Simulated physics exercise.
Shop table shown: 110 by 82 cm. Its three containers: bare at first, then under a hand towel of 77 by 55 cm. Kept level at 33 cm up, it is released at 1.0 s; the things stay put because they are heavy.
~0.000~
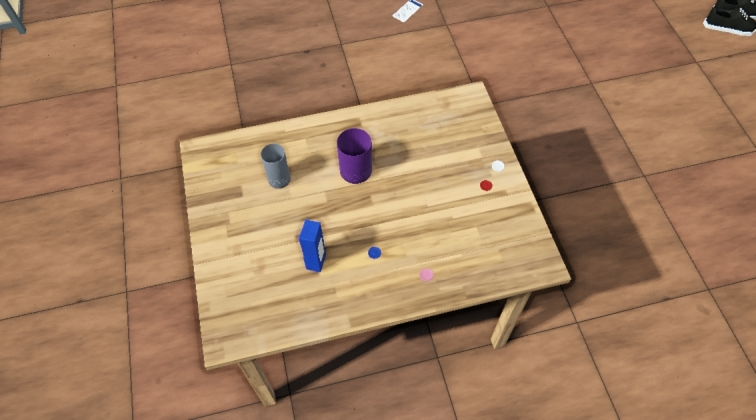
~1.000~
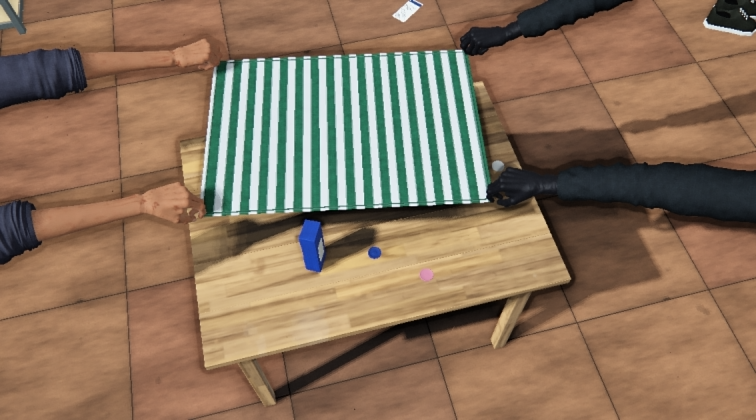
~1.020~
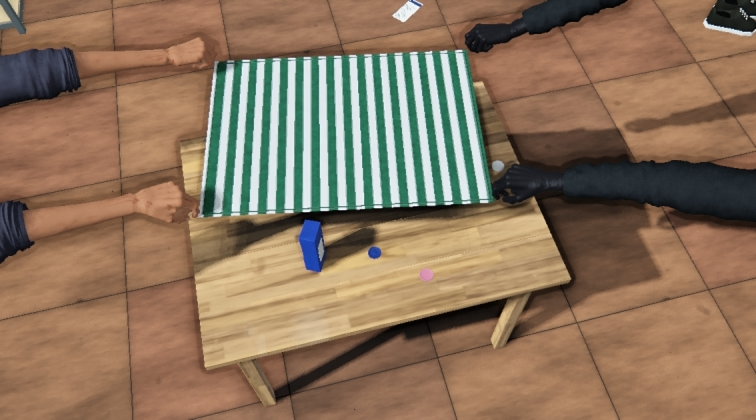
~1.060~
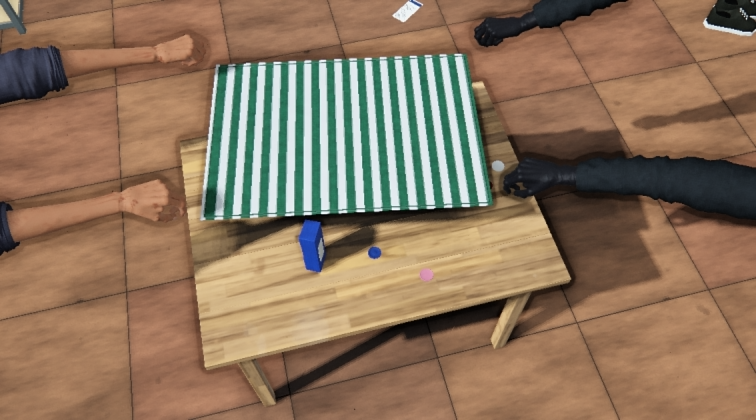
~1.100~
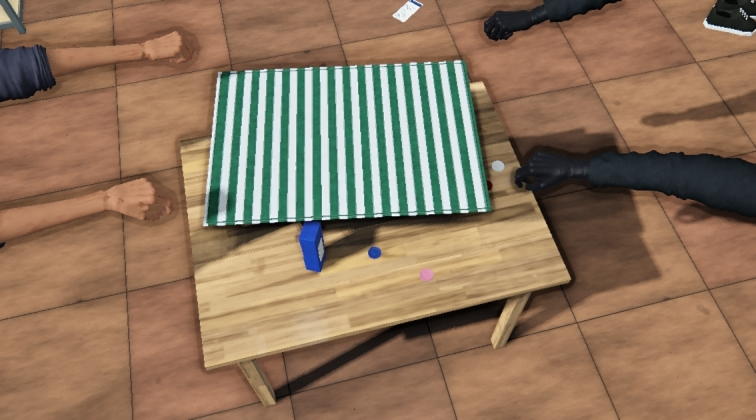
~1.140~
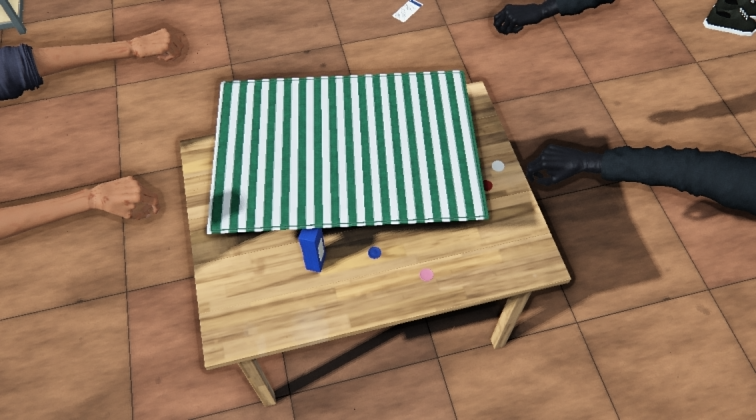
A green-and-white striped cloth, stretched flat by four hands reaching in from left and right, appears above the back of a wooden table on a tiled floor, seen from a fixed high view. Beneath it go a grey cup and a purple one, while a blue box, blue and pink discs stand nearer the front, red and white ones at right. The hands let go and draw outward, and the cloth sinks slightly, still flat.
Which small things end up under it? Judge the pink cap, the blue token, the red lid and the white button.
In order: The pink cap still shows; the blue token stays uncovered; the red lid remains in the open; the white button stays uncovered.
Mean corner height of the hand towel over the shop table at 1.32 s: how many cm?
Avg corner height at that moment: Approx. 0 cm.
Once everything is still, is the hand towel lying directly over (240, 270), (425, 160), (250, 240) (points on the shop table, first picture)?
Once it rests, the first one is in plain sight, the second is out of sight and the third is in plain sight.
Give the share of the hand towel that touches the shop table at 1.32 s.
About 20 per cent of it.
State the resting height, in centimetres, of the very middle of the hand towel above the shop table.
The middle settles about 14 cm high.
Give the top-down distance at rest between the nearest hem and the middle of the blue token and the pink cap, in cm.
2 cm and 8 cm.
By 1.3 s, 20 % of it is down, spanning 69 by 59 cm, above no small thing.
By 1.5 s, 25 % of it is down, spanning 70 by 60 cm, above no small thing.
By 1.7 s, 25 % of it is down, spanning 69 by 60 cm, above no small thing.
By 1.9 s, 30 % of it is down, spanning 70 by 59 cm, above no small thing.
By 2.7 s, 30 % of it is down, spanning 70 by 59 cm, above no small thing.
